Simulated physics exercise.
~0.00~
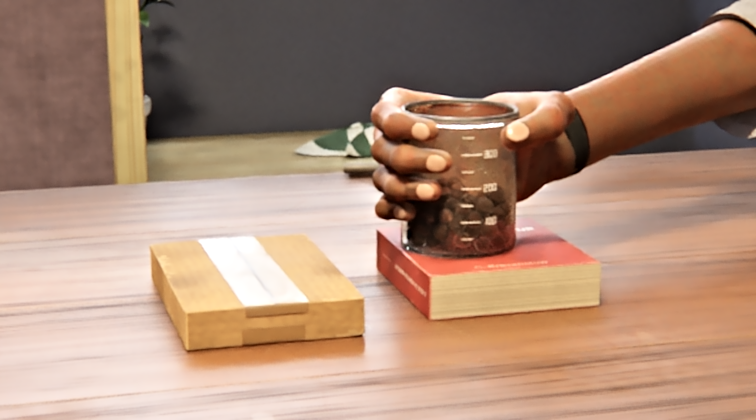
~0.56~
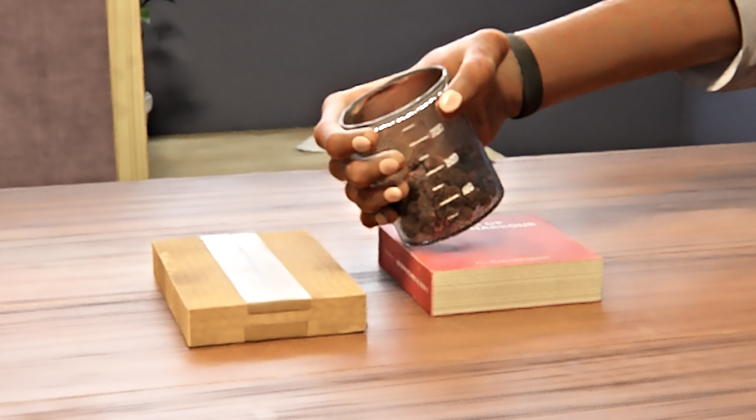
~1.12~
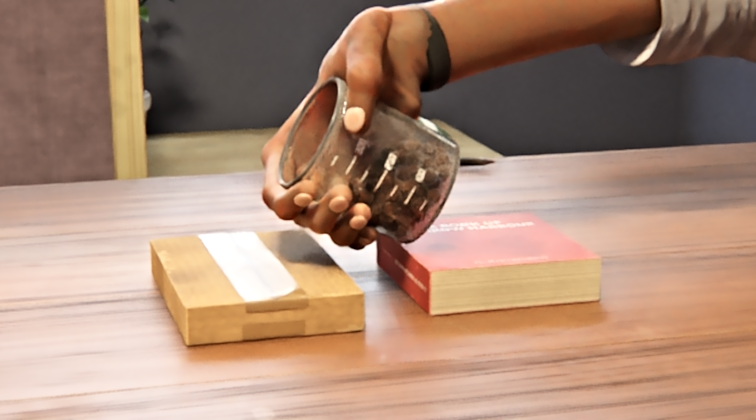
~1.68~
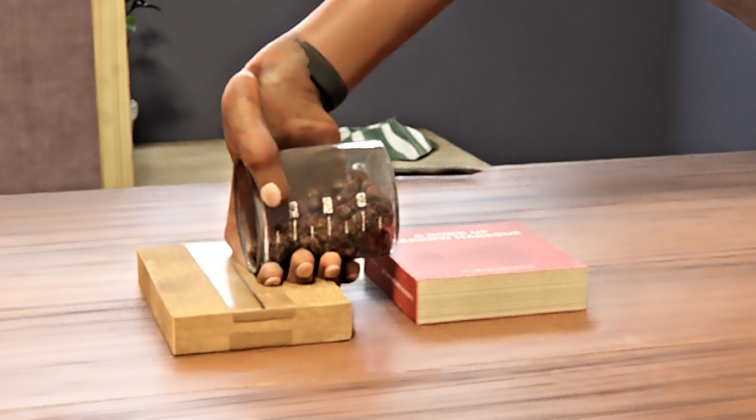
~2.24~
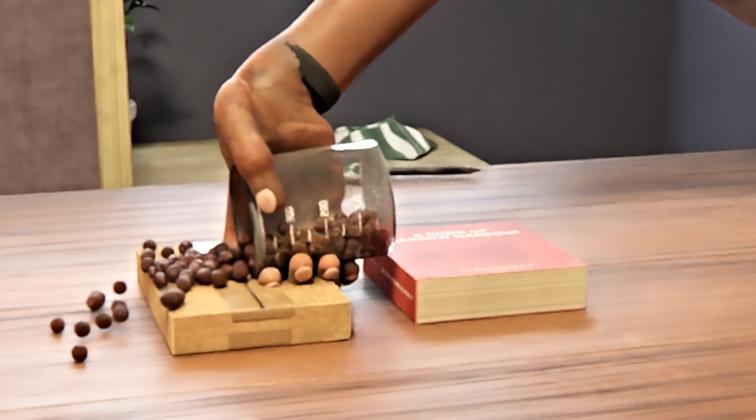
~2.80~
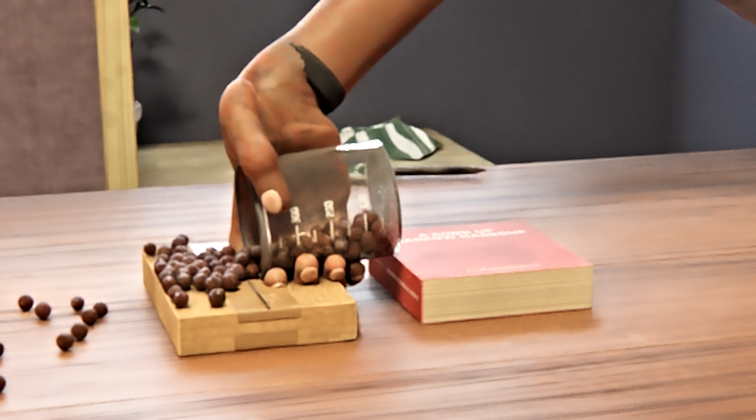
The clip shows a hand lifting an open clear beaker of dark chocolate balls off a red book, tipping it leftward and lowering it sideways onto a cardboard box, where many balls tumble out, some rolling left across the wooden table while others stay inside.
